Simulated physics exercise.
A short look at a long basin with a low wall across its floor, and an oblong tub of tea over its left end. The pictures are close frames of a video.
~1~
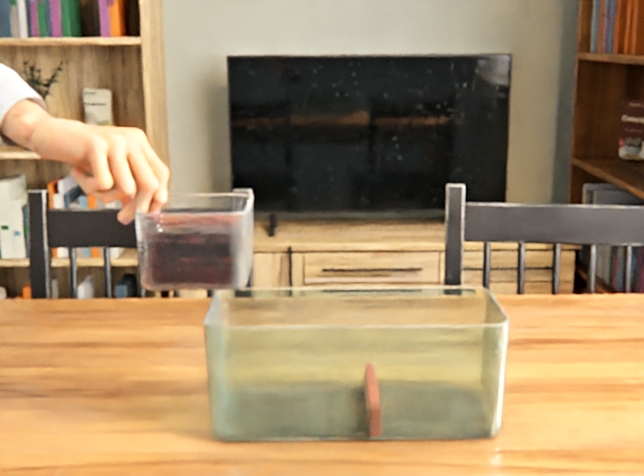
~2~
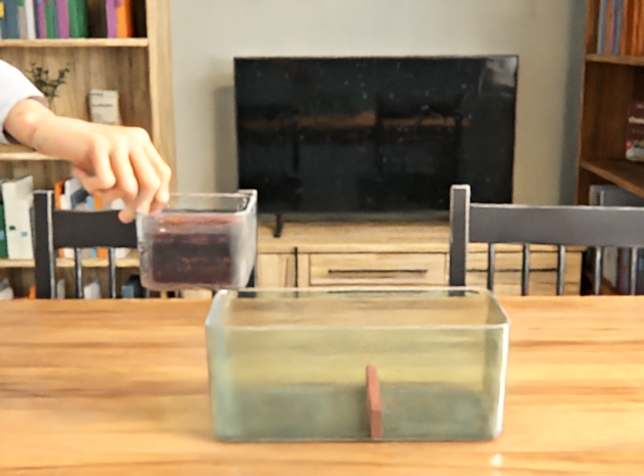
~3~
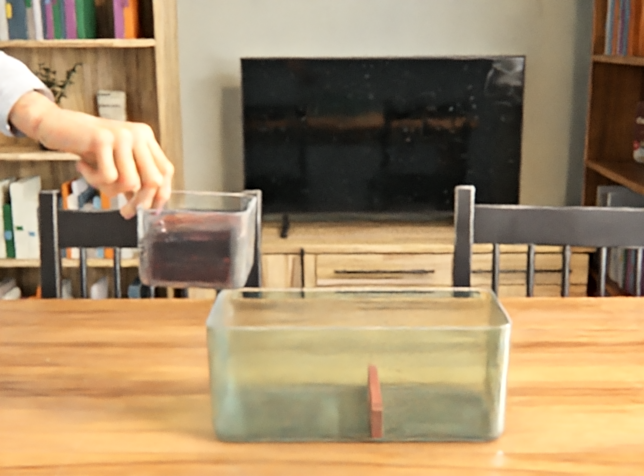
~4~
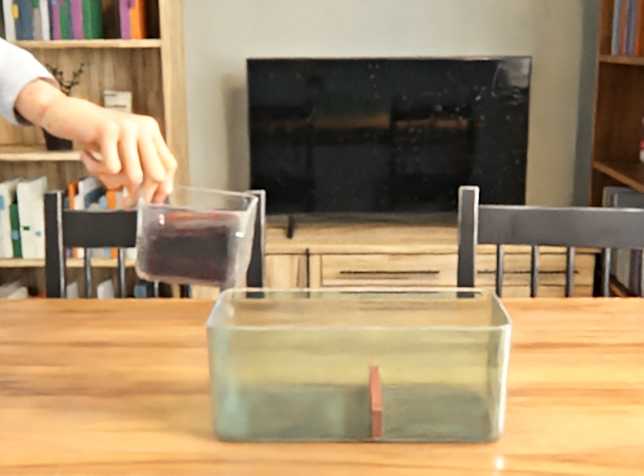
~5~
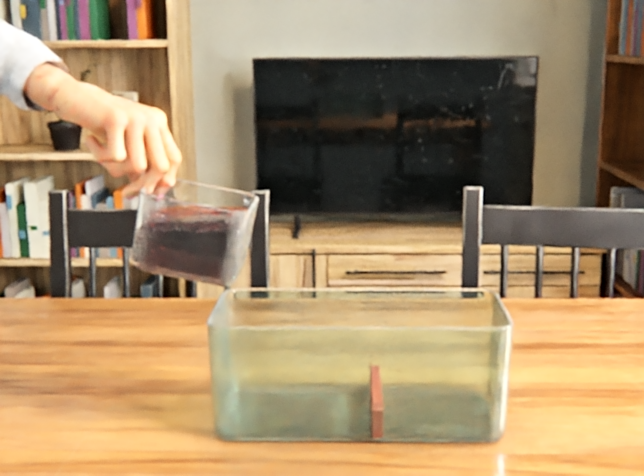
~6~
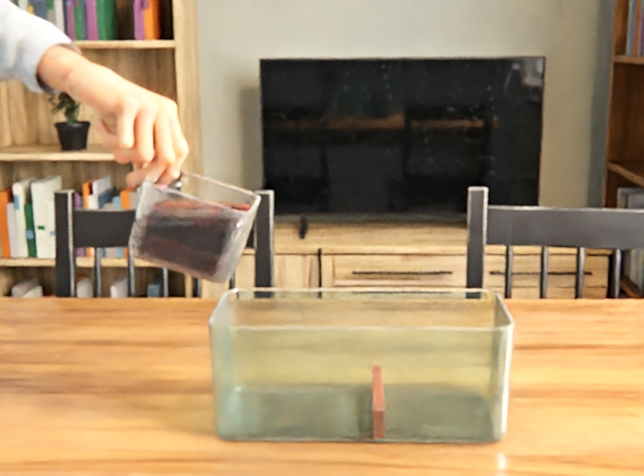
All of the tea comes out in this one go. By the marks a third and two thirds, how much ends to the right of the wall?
It comes to not even a third.
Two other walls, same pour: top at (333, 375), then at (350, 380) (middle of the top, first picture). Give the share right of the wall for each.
First some 75, then 45 per cent.
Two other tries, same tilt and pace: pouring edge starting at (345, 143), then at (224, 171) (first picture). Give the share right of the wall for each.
The first gives 75 %, the second 15 %.
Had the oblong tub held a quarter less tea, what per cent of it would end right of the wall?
Near 10 %.
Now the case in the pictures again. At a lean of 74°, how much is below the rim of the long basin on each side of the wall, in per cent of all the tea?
Some 10 per cent left and 0 right.
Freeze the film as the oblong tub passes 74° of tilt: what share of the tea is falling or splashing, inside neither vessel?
Roughly 30 in a hundred.
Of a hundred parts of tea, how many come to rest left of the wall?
It comes to 85 per cent or so.
A moment on, the tilt is 74° and 62 per cent is still to pour, 8 is left of the wall and 0 right of it.
Next, the tilt is 107° and 10 per cent is still to pour, 67 is left of the wall and 7 right of it.
Then the tilt is 112° and 0 per cent is still to pour, 89 is left of the wall and 10 right of it.
Later the tilt is 112° and 0 per cent is still to pour, 84 is left of the wall and 15 right of it.
Finally, 83 per cent lies left of the wall, 16 right of it and 1 outside.
